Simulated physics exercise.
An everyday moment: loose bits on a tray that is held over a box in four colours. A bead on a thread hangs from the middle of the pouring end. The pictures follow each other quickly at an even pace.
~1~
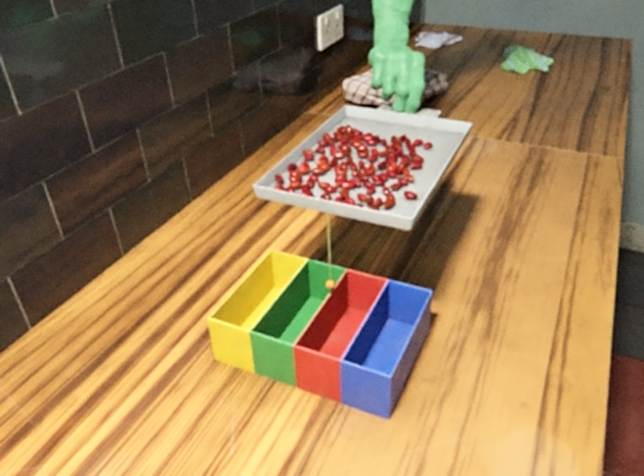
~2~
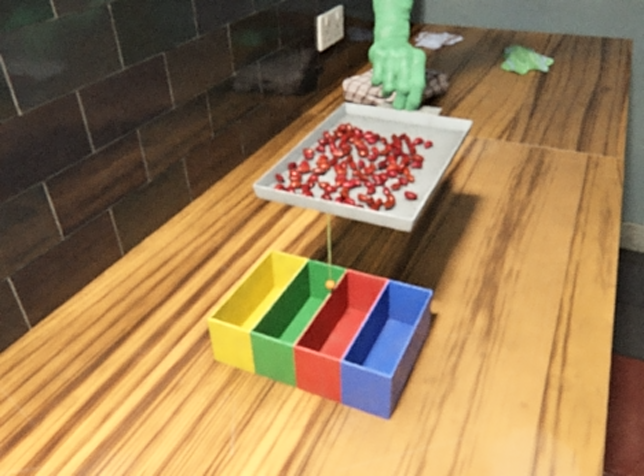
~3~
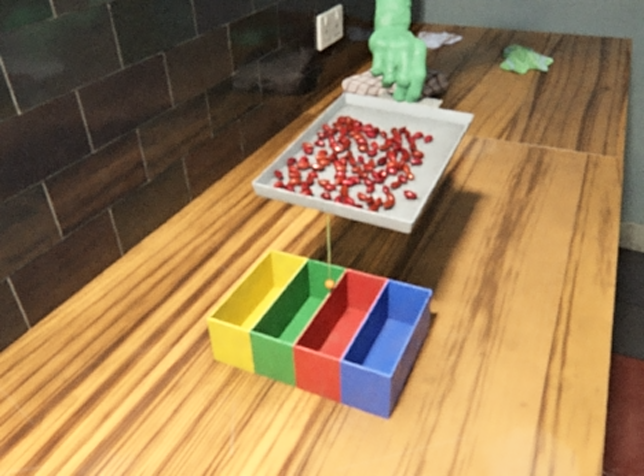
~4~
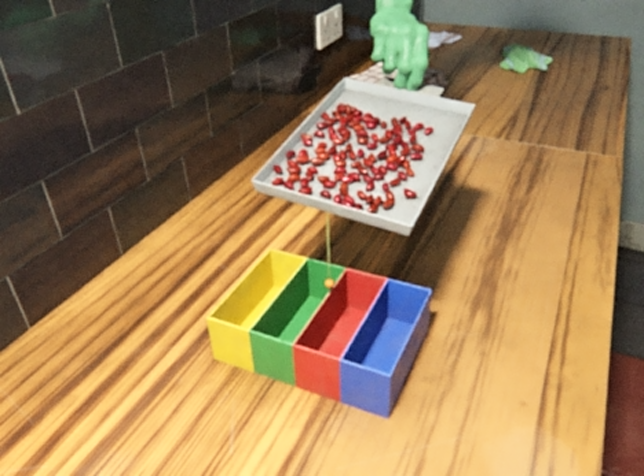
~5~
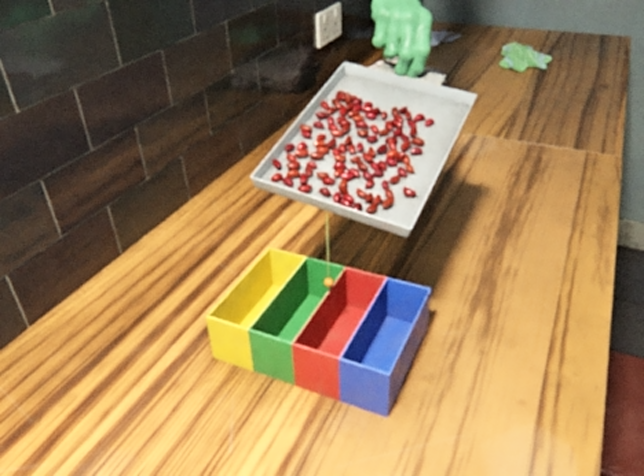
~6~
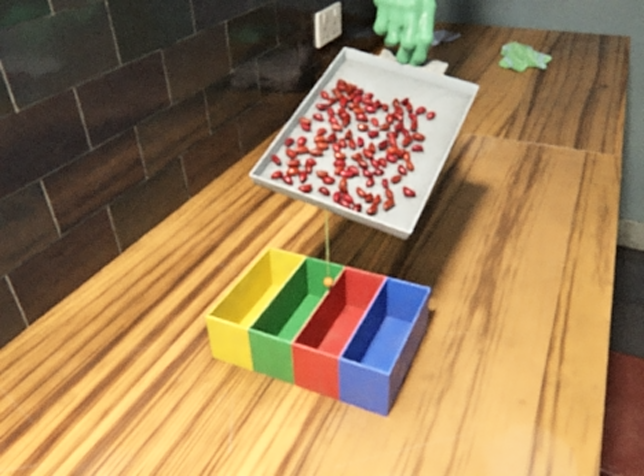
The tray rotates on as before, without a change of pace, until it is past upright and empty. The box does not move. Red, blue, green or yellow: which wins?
Fullest: The blue cell.
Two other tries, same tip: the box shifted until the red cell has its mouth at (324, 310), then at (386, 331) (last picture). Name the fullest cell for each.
In turn: Blue; the red one.
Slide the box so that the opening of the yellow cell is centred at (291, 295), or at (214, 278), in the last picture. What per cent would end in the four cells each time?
First some 100, then 30 per cent.
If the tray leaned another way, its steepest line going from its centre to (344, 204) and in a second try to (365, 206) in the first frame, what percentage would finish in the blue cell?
The first gives 20 %, the second 50 %.
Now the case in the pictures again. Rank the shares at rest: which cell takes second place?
In second place: The cell in red.
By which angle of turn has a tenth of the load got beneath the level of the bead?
At some 115 degrees.
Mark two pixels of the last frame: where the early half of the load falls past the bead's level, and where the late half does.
The first part at (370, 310); the rest at (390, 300).
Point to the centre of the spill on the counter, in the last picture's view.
Roughly at (448, 382).
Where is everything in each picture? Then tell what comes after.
In the first frame, corners of the pouring end near (256, 185) and (410, 217), level; middle of the load near (353, 166), kidney beans; bead on its thread near (330, 284); yellow cell near (231, 341); green cell near (273, 355); red cell near (318, 370); blue cell near (365, 386).
In the second frame, corners of the pouring end near (257, 185) and (411, 218), level; middle of the load near (353, 165).
In the third frame, corners of the pouring end near (256, 182) and (410, 220), tipped barely, lowest at the right corner; middle of the load near (352, 161).
In the fourth frame, corners of the pouring end near (255, 179) and (410, 224), tipped a little, lowest at the right corner; middle of the load near (352, 155).
In the fifth frame, corners of the pouring end near (254, 176) and (409, 226), tipped a little, lowest at the right corner; middle of the load near (352, 149).
In the sixth frame, corners of the pouring end near (253, 174) and (408, 230), tipped clearly, lowest at the right corner; middle of the load near (352, 144); yellow cell near (229, 339); green cell near (271, 353); red cell near (316, 368); blue cell near (364, 384).
Shortly afterwards, tray tipped steeply; the whole lot on the tray.
Next, tray tipped past a quarter turn; all but a few on the tray; a little in the blue cell; only a few in the red cell; only a few falling or outside the box.
Some moments later, tray tipped past a quarter turn; near half in the blue cell; near a quarter in the red cell; only a few in the green cell; a little falling or outside the box.
In the end, tray tipped past a quarter turn; near half in the blue cell; near a quarter in the red cell; only a few in the green cell; none at all in the yellow cell; a little outside the box.
